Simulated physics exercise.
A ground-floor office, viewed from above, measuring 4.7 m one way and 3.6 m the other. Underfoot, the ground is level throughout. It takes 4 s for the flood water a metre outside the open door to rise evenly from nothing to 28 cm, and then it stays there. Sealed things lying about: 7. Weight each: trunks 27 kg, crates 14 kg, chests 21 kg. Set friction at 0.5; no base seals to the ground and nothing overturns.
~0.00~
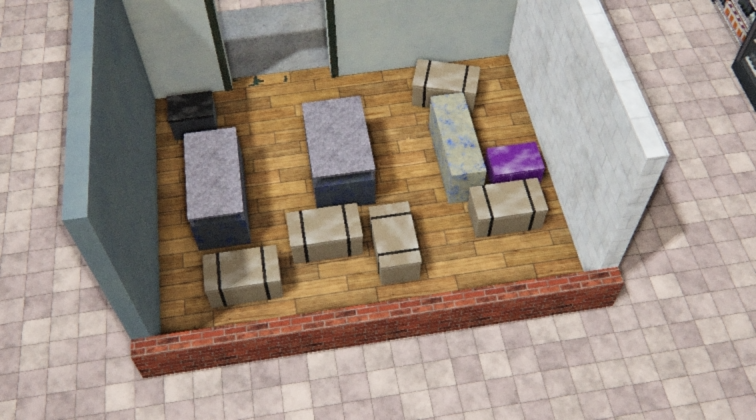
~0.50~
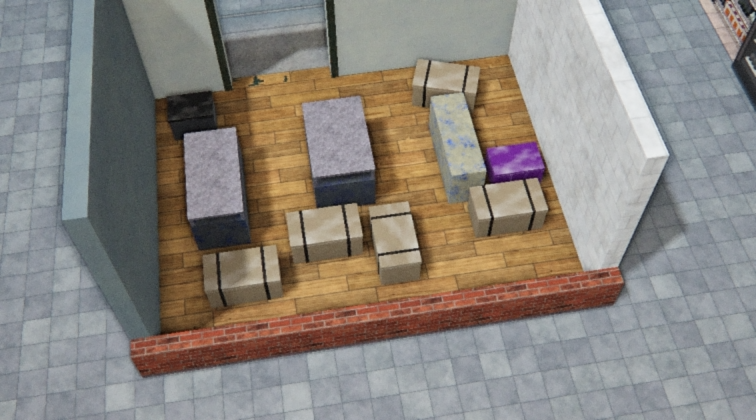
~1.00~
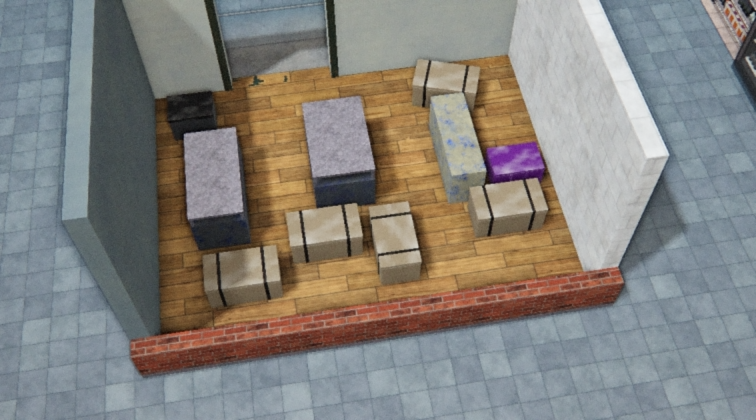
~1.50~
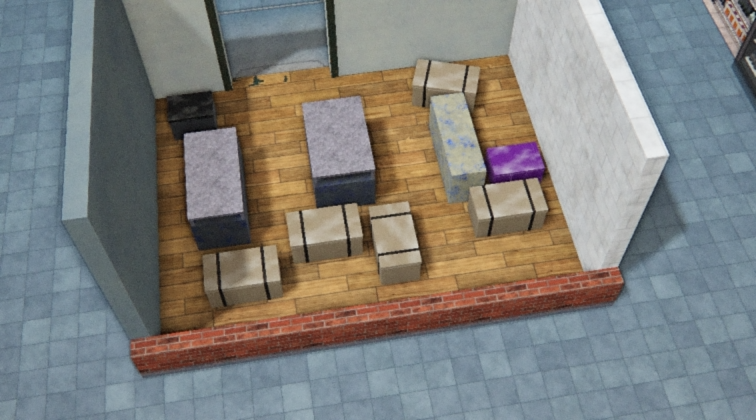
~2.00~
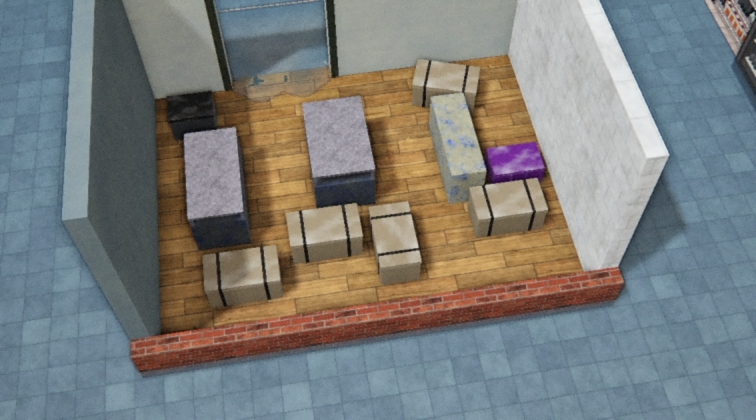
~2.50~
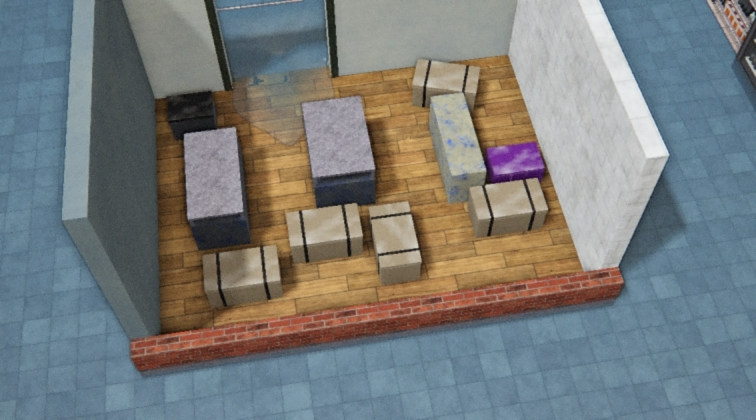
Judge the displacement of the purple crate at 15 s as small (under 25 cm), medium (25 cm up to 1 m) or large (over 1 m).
Medium.
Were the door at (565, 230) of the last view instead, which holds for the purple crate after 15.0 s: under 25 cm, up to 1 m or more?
The purple crate drifts well away.
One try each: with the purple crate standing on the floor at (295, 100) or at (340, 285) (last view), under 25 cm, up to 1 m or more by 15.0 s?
At the first spot it winds up well off, and at the second it winds up well off.
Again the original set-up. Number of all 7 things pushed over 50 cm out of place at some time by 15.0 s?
My count gives 6.
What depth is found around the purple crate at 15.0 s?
Close to 23 centimetres.
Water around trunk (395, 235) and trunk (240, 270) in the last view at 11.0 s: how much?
I'd put it at 11 cm and 16 cm respectively.
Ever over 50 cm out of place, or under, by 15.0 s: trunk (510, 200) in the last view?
I'd say beneath it.
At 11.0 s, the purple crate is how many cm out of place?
Shift by then: About 60 cm.
After 3.5 s the purple crate is near (516, 158), 0.0 m from its start, aground; 0 afloat.
After 6.8 s the purple crate is near (516, 158), 0.0 m from its start, aground; 2 afloat.
After 11.0 s the purple crate is near (504, 114), 0.6 m from its start, afloat; 7 afloat.
After 15.0 s the purple crate is near (497, 127), 0.4 m from its start, afloat; 7 afloat.
